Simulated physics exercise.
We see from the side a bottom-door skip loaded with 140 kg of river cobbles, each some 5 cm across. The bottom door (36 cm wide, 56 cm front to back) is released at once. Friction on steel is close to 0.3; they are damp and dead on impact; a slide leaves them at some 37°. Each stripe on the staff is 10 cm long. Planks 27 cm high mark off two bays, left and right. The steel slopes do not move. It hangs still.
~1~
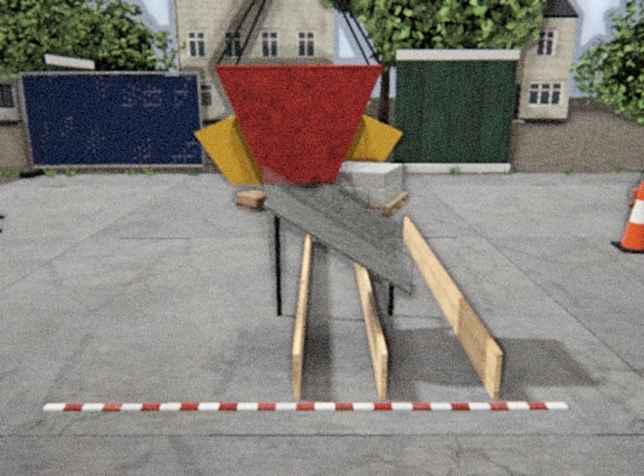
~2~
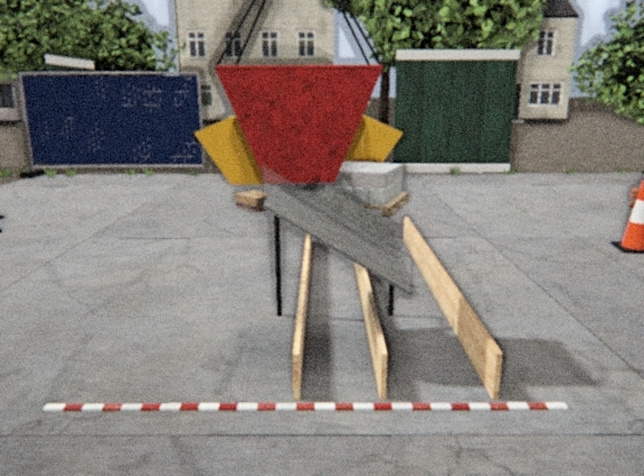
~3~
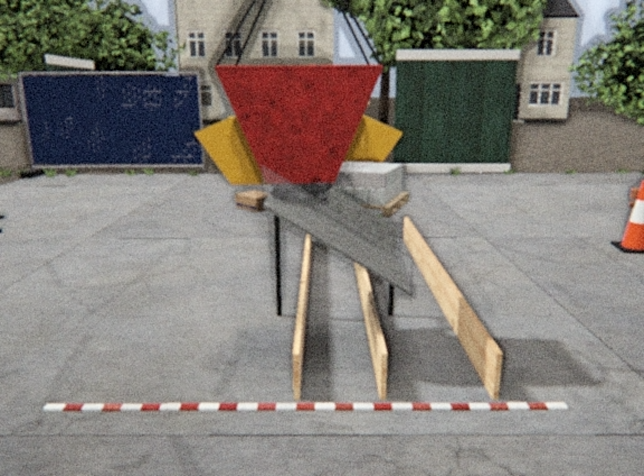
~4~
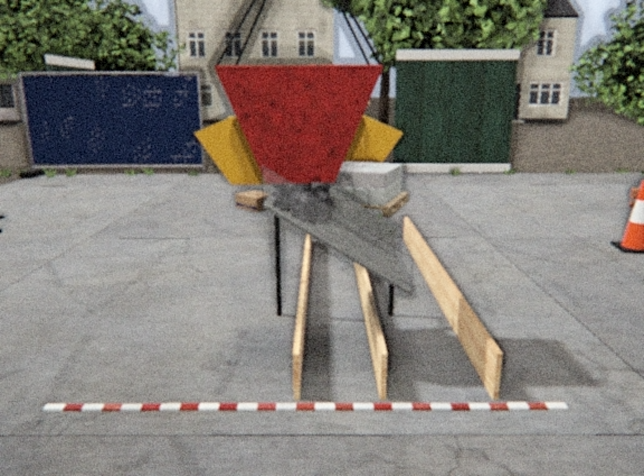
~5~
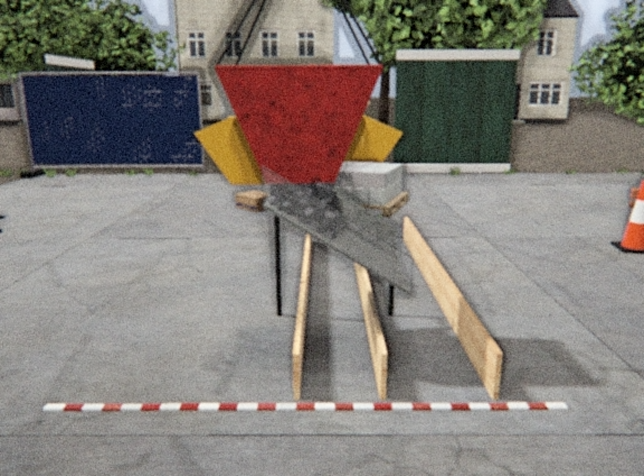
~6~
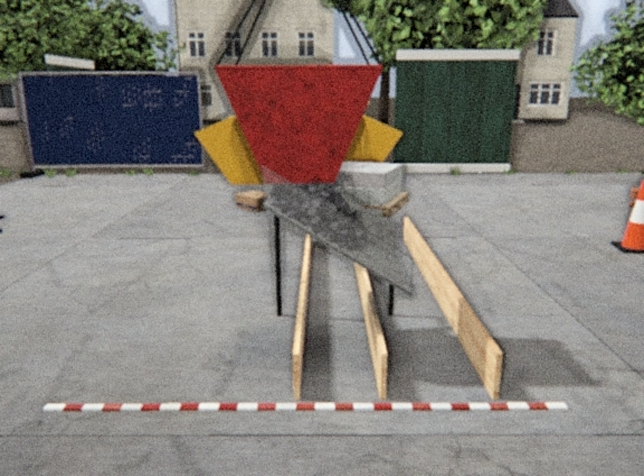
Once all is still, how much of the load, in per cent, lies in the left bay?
Close to 0 in a hundred.
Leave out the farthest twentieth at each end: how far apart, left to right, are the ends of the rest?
About 40 cm.
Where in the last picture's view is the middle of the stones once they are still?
Around (438, 337).
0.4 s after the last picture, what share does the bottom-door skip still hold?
Roughly 0 per cent is still inside.
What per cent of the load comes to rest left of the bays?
Some 0 per cent of the load.
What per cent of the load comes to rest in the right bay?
Near 95 in a hundred.
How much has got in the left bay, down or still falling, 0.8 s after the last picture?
About 0 per cent by then.
Then, 0.4 s after the last picture, 2 % in the bottom-door skip, 75 % on the steel, 1 % falling or lying in the left bay, 23 % falling or lying in the right bay; the stones farthest right are at (464, 332).
Then, 0.8 s after the last picture, 0 % in the bottom-door skip, 29 % on the steel, 69 % falling or lying in the right bay, 2 % falling or lying right of the bays; the stones farthest right are at (487, 314).
Then, 1.4 s after the last picture, 0 % in the bottom-door skip, 96 % falling or lying in the right bay, 4 % falling or lying right of the bays; the stones farthest right are at (550, 355).
Then, 2.3 s after the last picture, 0 % in the bottom-door skip, 96 % falling or lying in the right bay, 4 % falling or lying right of the bays; the stones farthest right are at (556, 349).
Then, 4.2 s after the last picture, 0 % in the bottom-door skip, 96 % in the right bay, 4 % right of the bays; the stones farthest right are at (556, 349).
